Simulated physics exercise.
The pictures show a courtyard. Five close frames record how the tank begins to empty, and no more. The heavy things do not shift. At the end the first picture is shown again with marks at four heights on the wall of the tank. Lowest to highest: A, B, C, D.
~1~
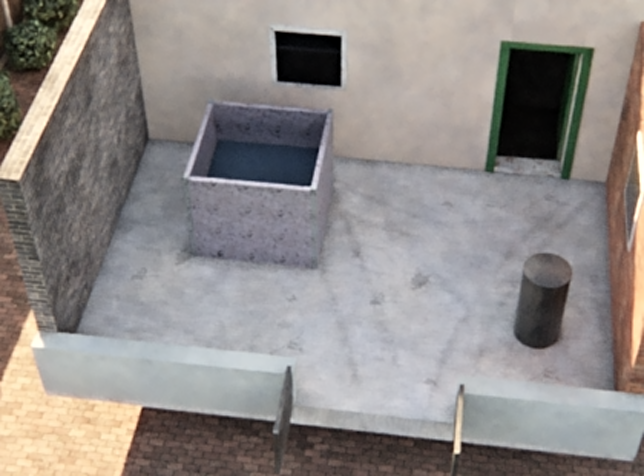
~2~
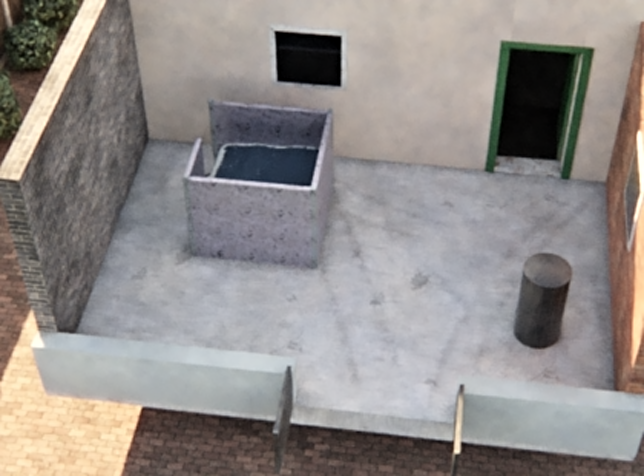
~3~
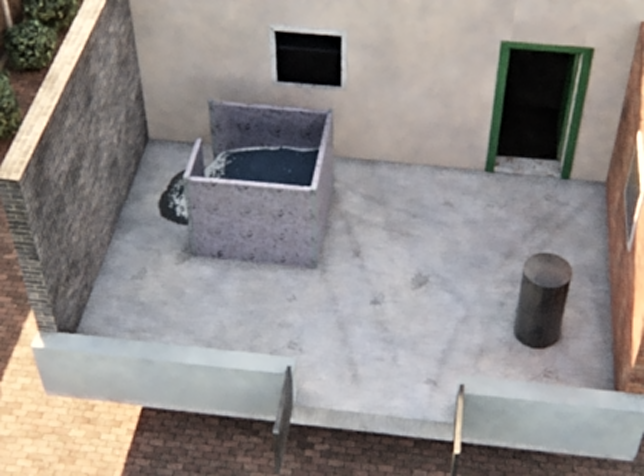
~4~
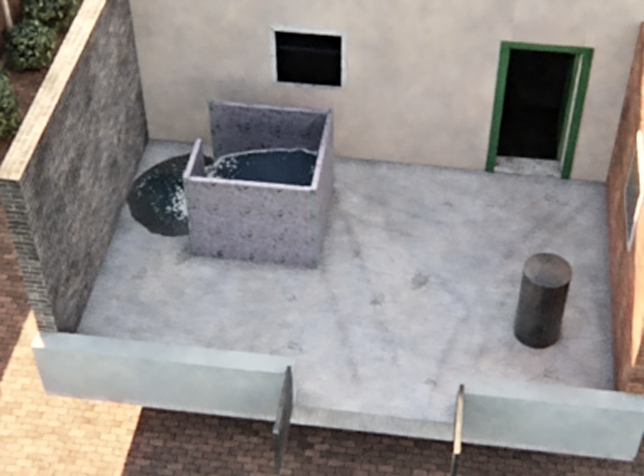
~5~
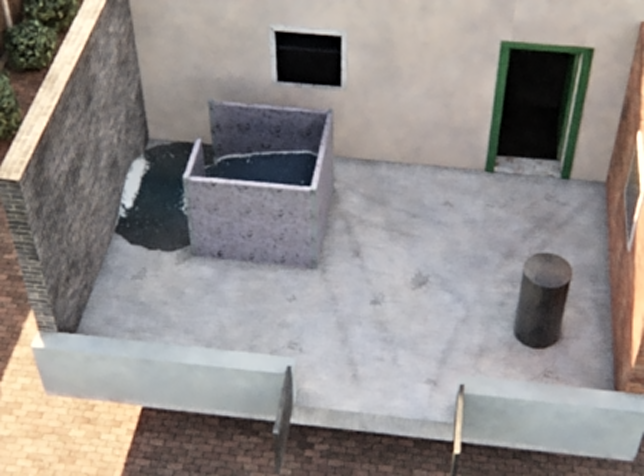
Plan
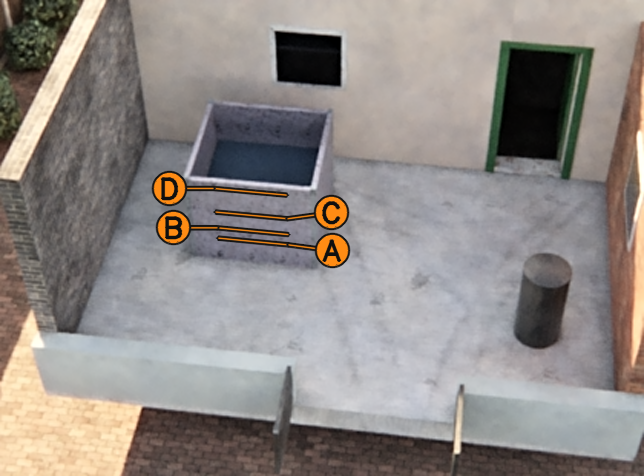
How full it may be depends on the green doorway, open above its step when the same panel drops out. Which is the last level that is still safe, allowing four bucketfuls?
C.
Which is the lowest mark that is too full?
The answer is D.
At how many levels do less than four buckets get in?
Three of the four.
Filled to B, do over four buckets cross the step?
No, that is safe.
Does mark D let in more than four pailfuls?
Yes, it does.
On the marked copy, A at (253, 241); B at (252, 231); C at (251, 215); D at (249, 191); from the bottom up A, B, C, D.
For mark A, nothing gets over.
For mark B, nothing gets over.
For mark C, a splash gets over, under a bucket.
For mark D, about 8 bucketfuls get in.
